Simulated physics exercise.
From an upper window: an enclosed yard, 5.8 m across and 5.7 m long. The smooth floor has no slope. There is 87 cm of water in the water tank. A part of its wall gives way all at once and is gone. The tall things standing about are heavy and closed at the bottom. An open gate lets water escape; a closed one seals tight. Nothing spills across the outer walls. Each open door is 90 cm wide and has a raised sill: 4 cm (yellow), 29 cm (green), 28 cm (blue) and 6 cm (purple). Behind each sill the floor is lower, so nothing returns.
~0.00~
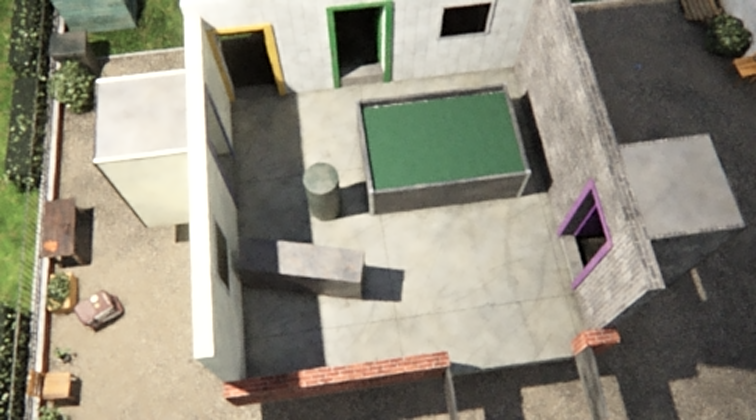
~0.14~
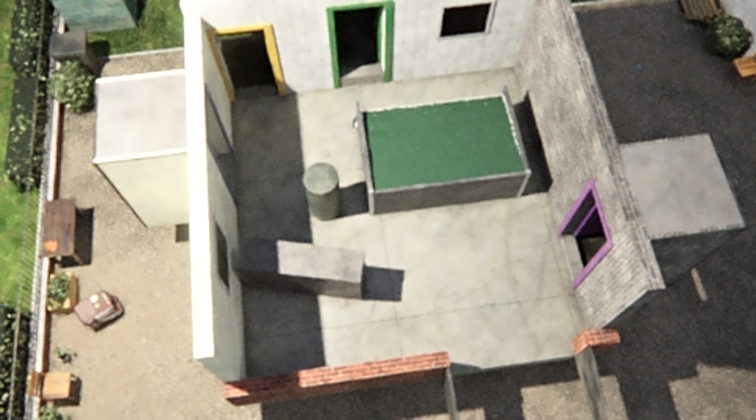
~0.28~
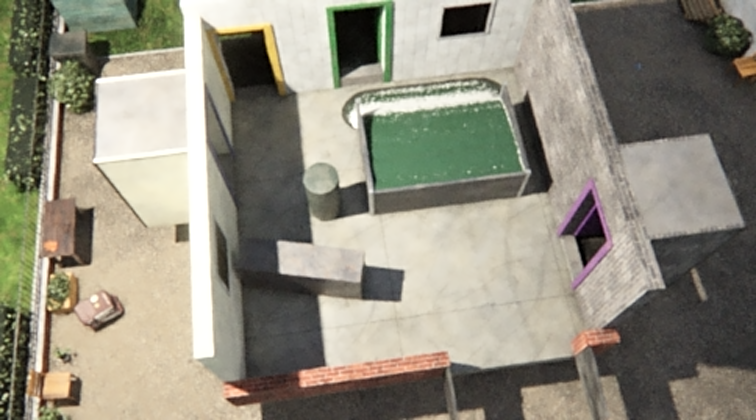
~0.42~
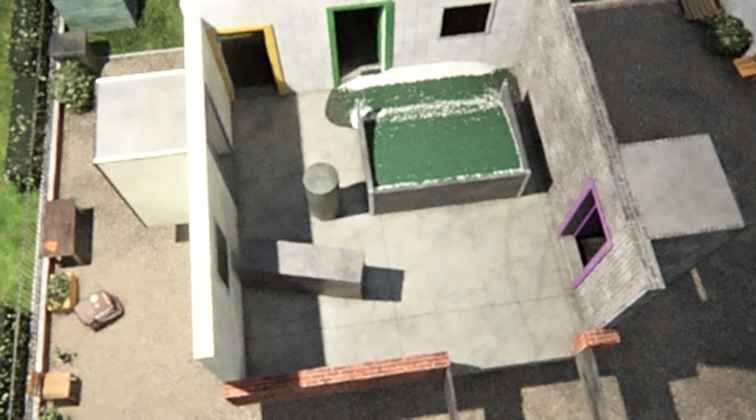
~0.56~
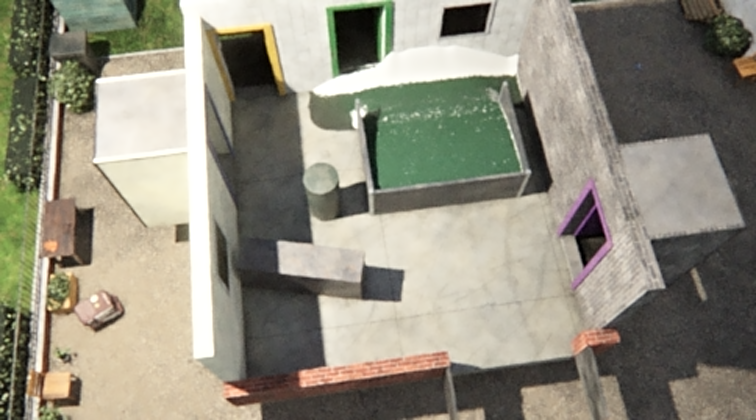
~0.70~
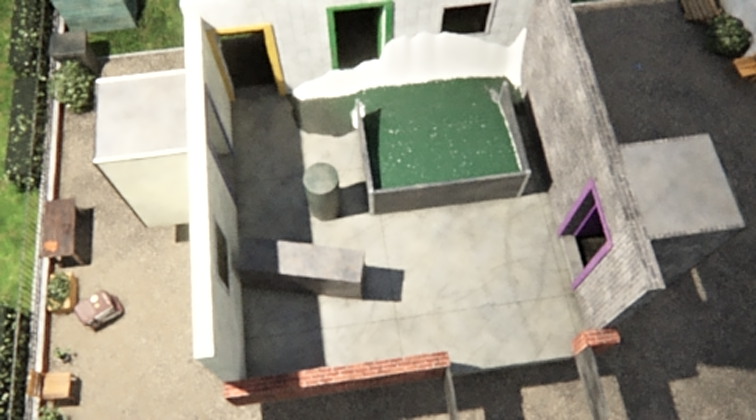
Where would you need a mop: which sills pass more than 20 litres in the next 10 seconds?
Door by door: At the yellow door it exceeds the limit; at the green door it passes the limit; at the blue door it keeps below the limit; at the purple door it goes over the limit.
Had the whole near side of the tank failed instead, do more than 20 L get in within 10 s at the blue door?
Against that limit: Blue under.
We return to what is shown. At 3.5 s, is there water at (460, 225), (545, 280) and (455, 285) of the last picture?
In that order: Dry, wet, not reached.
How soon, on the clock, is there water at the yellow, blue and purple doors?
Arrival: Yellow 0.9 s, blue 1.6 s, purple 2.0 s.
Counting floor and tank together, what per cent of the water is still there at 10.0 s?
Some 66 per cent remains.
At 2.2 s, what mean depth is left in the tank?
About 32 cm.
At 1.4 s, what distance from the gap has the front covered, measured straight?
Some 4.0 m out.
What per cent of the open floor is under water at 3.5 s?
Near 65 per cent is wet.
After 1.4 s water covers 25 % of the floor and is deepest (75 cm) near (505, 72); yellow door 8 cm at the sill, 0 L in, green door 53 cm at the sill, 102 L in, blue door not reached, purple door not reached.
After 2.2 s water covers 45 % of the floor and is deepest (48 cm) near (509, 87); yellow door 19 cm at the sill, 19 L in, green door 36 cm at the sill, 168 L in, blue door 25 cm at the sill, 0 L in, purple door 13 cm at the sill, 1 L in.
After 3.5 s water covers 65 % of the floor and is deepest (32 cm) near (240, 255); yellow door 18 cm at the sill, 112 L in, green door 21 cm at the sill, 178 L in, blue door 17 cm at the sill, 0 L in, purple door 8 cm at the sill, 15 L in.
After 6.0 s water covers 90 % of the floor and is deepest (27 cm) near (498, 80); yellow door 14 cm at the sill, 247 L in, green door 18 cm at the sill, 179 L in, blue door 15 cm at the sill, 0 L in, purple door 8 cm at the sill, 18 L in.
After 10.0 s water covers 95 % of the floor and is deepest (16 cm) near (502, 95); yellow door 12 cm at the sill, 379 L in, green door 13 cm at the sill, 180 L in, blue door 9 cm at the sill, 0 L in, purple door 10 cm at the sill, 46 L in.
